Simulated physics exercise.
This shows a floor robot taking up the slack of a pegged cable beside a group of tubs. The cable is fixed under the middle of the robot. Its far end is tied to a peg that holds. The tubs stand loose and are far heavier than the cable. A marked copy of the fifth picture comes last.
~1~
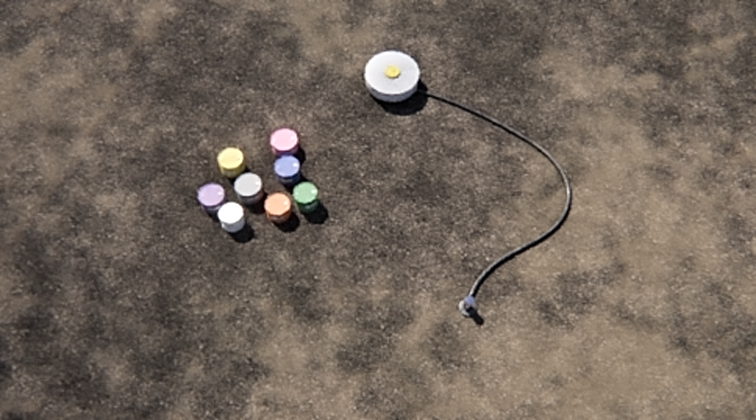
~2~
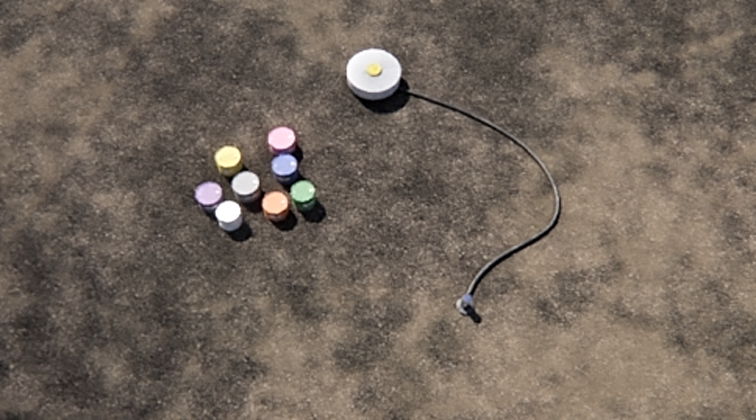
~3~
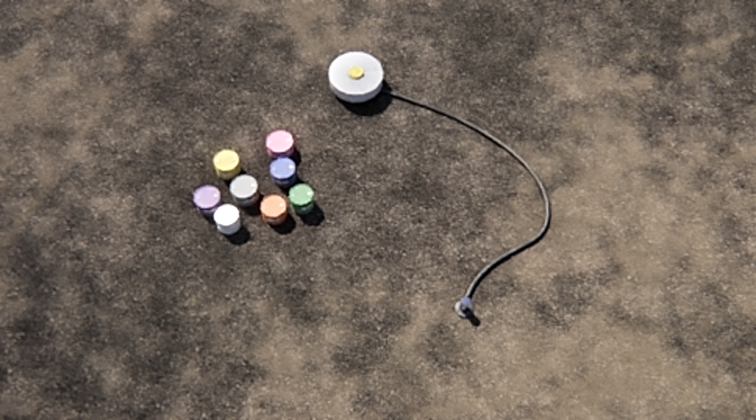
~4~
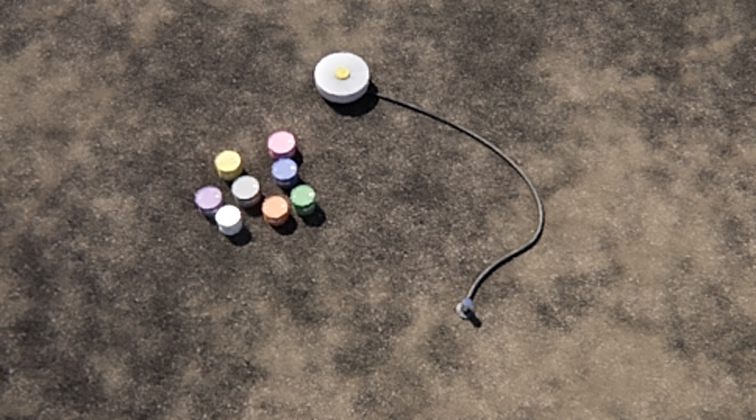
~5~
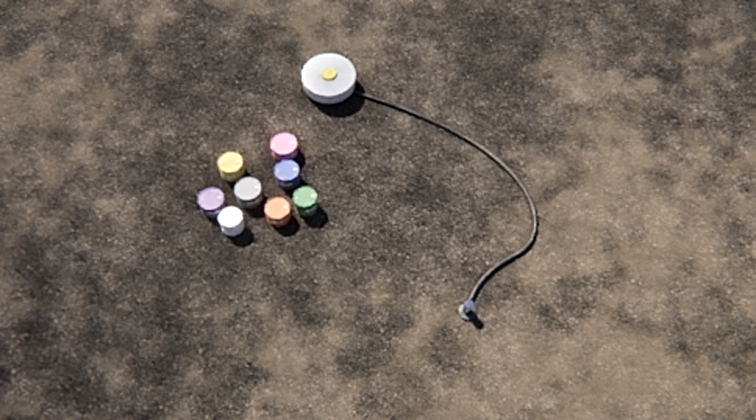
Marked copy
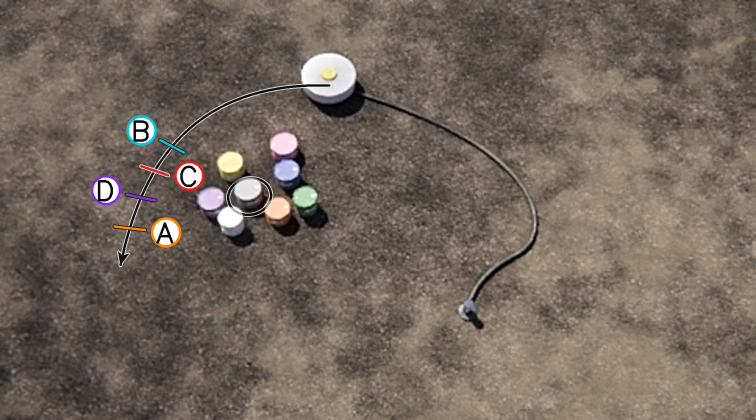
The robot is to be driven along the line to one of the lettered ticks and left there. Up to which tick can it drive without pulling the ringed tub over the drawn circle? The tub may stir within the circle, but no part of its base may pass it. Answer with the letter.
The farthest safe stop is A.
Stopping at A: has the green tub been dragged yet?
By then, no.
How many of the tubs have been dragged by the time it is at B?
The count is none.
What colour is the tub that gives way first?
The pink one.
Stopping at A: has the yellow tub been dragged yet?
By then, yes.
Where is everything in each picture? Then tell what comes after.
The first frame shows purple tub (213, 199); white tub (232, 217); green tub (306, 197).
The second frame shows robot (374, 76); pink tub (282, 142).
The third frame shows robot (356, 78); grey tub (245, 191).
The fourth frame shows robot (342, 79); yellow tub (229, 166).
The fifth frame shows robot (329, 80); purple tub (212, 203); white tub (232, 221); green tub (305, 201).
On the marked copy, A at (130, 228); B at (172, 146); C at (155, 171); D at (141, 198); the ring at (250, 196); the route from (329, 86) via (184, 134) to (121, 265).
Taking A. A third of the way, robot (236, 94); grey tub (249, 193).
Two thirds of the way, robot (162, 151); grey tub (249, 193).
When it is over, robot (127, 223); grey tub (249, 194); blue tub (288, 179); yellow tub (233, 178); pink tub (264, 174); the grey tub is still in its ring.
As for the rest, B is safe but short; C is safe but short; D is safe but short.
